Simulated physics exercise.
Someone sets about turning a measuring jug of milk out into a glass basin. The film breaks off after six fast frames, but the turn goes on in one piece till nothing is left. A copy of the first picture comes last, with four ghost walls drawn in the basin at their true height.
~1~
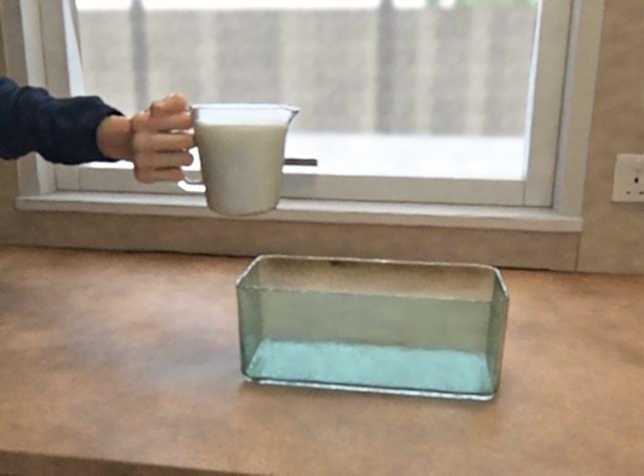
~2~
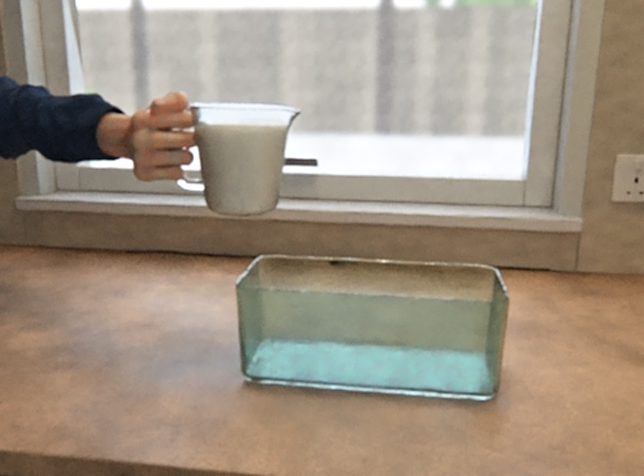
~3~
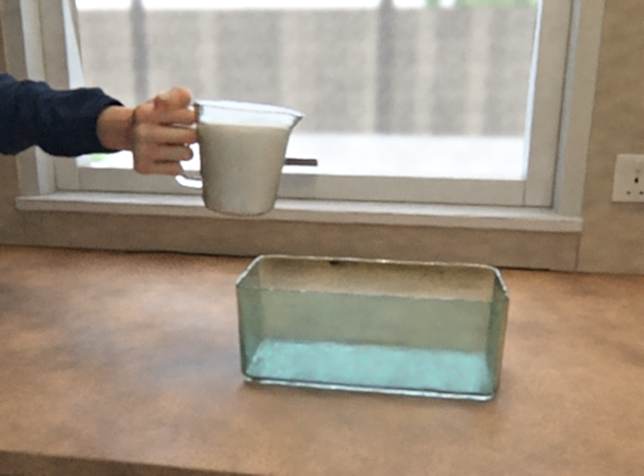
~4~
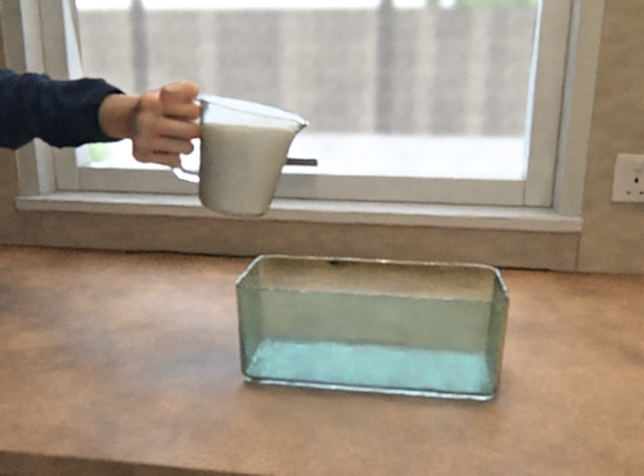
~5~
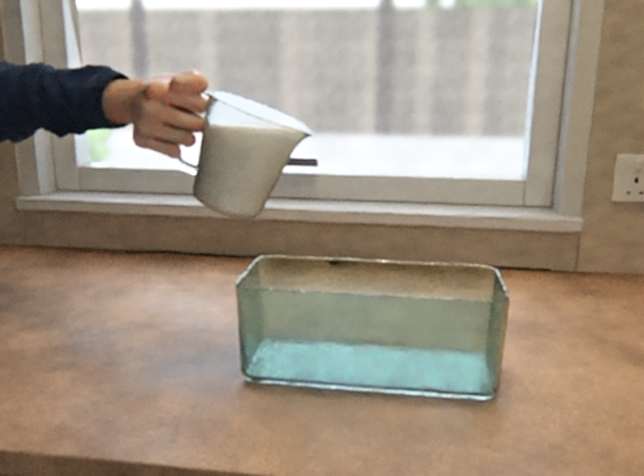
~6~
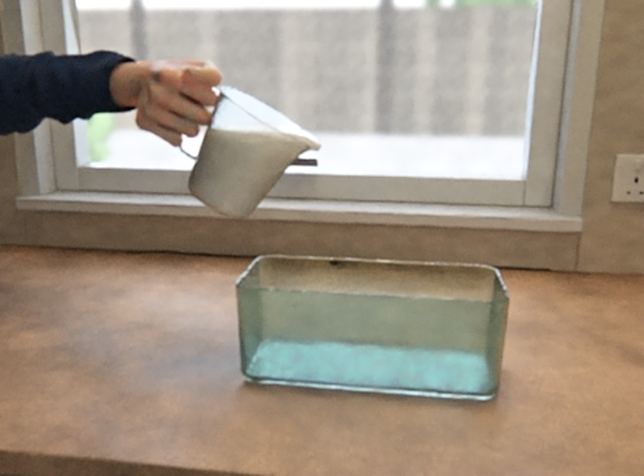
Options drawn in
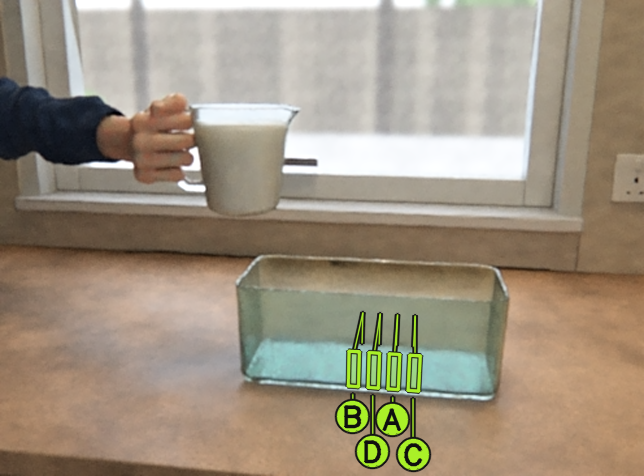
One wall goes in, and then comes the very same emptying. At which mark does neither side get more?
Best: B.
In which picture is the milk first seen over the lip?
Picture 6.
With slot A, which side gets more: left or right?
More ends on the left.
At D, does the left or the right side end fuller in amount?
More ends on the left.
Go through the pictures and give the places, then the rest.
Upright, lip at (298, 110); basin from (242, 377) to (498, 396); nothing has left yet, in the first frame.
Upright, lip at (299, 111); nothing has left yet, in the second frame.
Tipped about 5°, lip at (302, 116); nothing has left yet, in the third frame.
Tipped about 12°, lip at (306, 123); nothing has left yet, in the fourth frame.
Tipped about 20°, lip at (311, 134); nothing has left yet, in the fifth frame.
Tipped about 31°, lip at (314, 147); milk is over the lip, down to (314, 147), in the sixth frame.
On the marked copy, A at (392, 397); B at (352, 394); C at (413, 398); D at (372, 395).
For slot A, about 93 % ends left of the wall and 5 % right of it.
For slot B, about 54 % ends left of the wall and 44 % right of it.
For slot C, about 90 % ends left of the wall and 8 % right of it.
For slot D, about 81 % ends left of the wall and 16 % right of it; 3 % is lost outside.
